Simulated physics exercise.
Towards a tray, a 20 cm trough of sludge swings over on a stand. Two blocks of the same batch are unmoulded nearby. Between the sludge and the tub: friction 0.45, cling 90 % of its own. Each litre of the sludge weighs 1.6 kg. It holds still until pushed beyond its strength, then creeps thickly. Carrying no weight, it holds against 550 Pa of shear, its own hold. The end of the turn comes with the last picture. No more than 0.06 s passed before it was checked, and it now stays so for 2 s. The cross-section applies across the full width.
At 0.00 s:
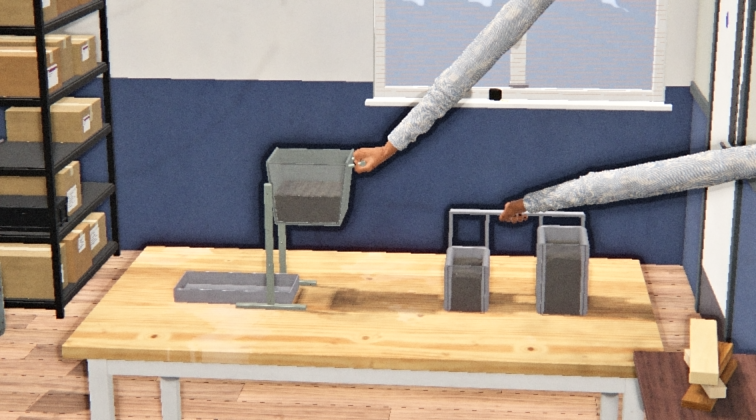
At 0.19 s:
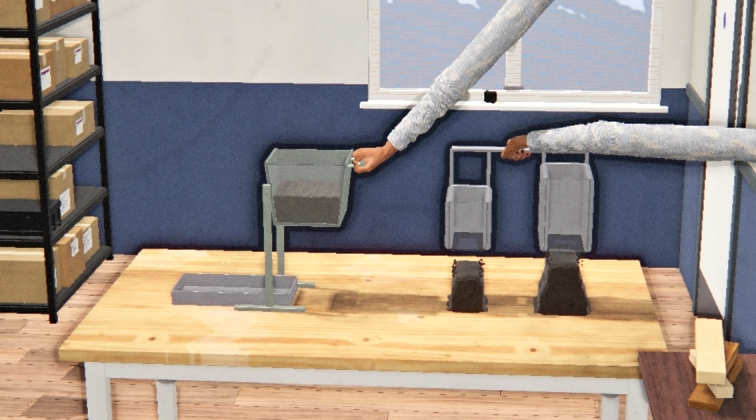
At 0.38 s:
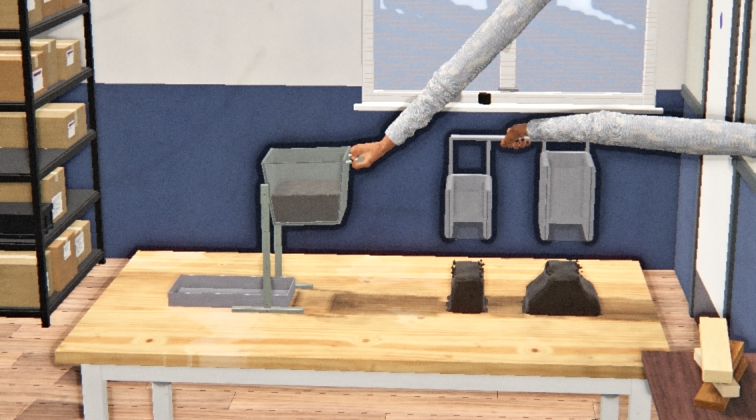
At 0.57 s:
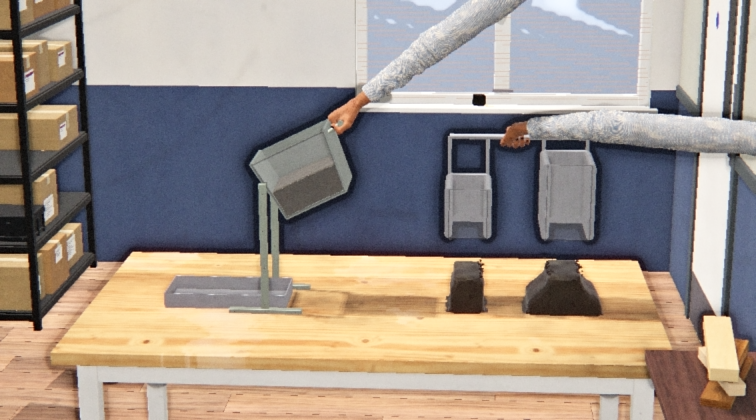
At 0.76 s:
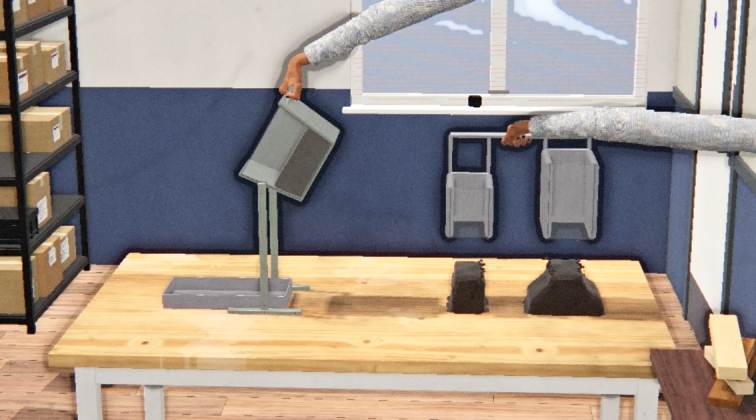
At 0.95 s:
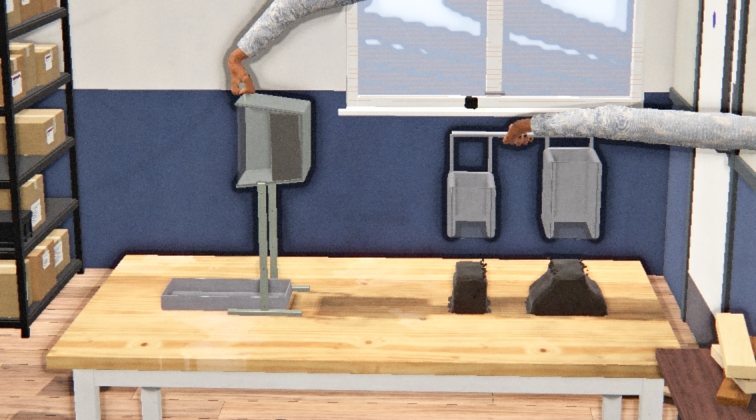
At a wooden table in a storeroom, one hand lifts a pair of moulds off two dark blocks, and the larger, right-hand block slumps lower and wider while the smaller keeps its shape. Another hand then swings a grey trough leftward on its stand until it is on its side, the dark material still inside.
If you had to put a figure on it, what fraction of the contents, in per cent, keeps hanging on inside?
The fraction that keeps hanging on inside is around 73 per cent.
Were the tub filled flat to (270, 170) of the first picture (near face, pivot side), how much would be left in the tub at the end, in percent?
35 %.
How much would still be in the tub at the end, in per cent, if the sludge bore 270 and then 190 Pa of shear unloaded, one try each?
Respectively, close to 55 % and close to 45 %.
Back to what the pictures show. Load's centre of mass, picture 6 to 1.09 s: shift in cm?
I'd put the distance at about 5 centimetres.
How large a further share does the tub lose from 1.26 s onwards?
Close to 20 % of the whole load.
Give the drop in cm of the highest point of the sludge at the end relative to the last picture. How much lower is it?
About 14 cm.
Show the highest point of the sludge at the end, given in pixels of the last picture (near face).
Around (286, 156).
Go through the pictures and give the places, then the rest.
The first frame shows handle-side rim at (345, 164), tilt 0 degrees; top of the sludge at (339, 196); blocks stand 13 cm, 21 cm (left to right).
The second frame shows handle-side rim at (344, 164), tilt 0 degrees; top of the sludge at (339, 197); blocks stand 13 cm, 17 cm (left to right).
The third frame shows handle-side rim at (342, 161), tilt 2 degrees; top of the sludge at (336, 194); blocks stand 13 cm, 14 cm (left to right).
The fourth frame shows handle-side rim at (322, 131), tilt 26 degrees; top of the sludge at (334, 166); blocks stand 13 cm, 14 cm (left to right).
The fifth frame shows handle-side rim at (278, 105), tilt 60 degrees; top of the sludge at (309, 129); blocks stand 13 cm, 14 cm (left to right).
The sixth frame shows handle-side rim at (236, 106), tilt 89 degrees; top of the sludge at (273, 113); blocks stand 13 cm, 14 cm (left to right).
After 1.09 s, the tub is at 89 degrees and holds 100 %.
After 1.26 s, the tub is at 89 degrees and holds 93 %.
After 1.43 s, the tub is at 89 degrees and holds 77 %.
After 1.60 s, the tub is at 89 degrees and holds 73 %.
After 2.95 s, at the end, the tub is at 89 degrees and holds 73 %.
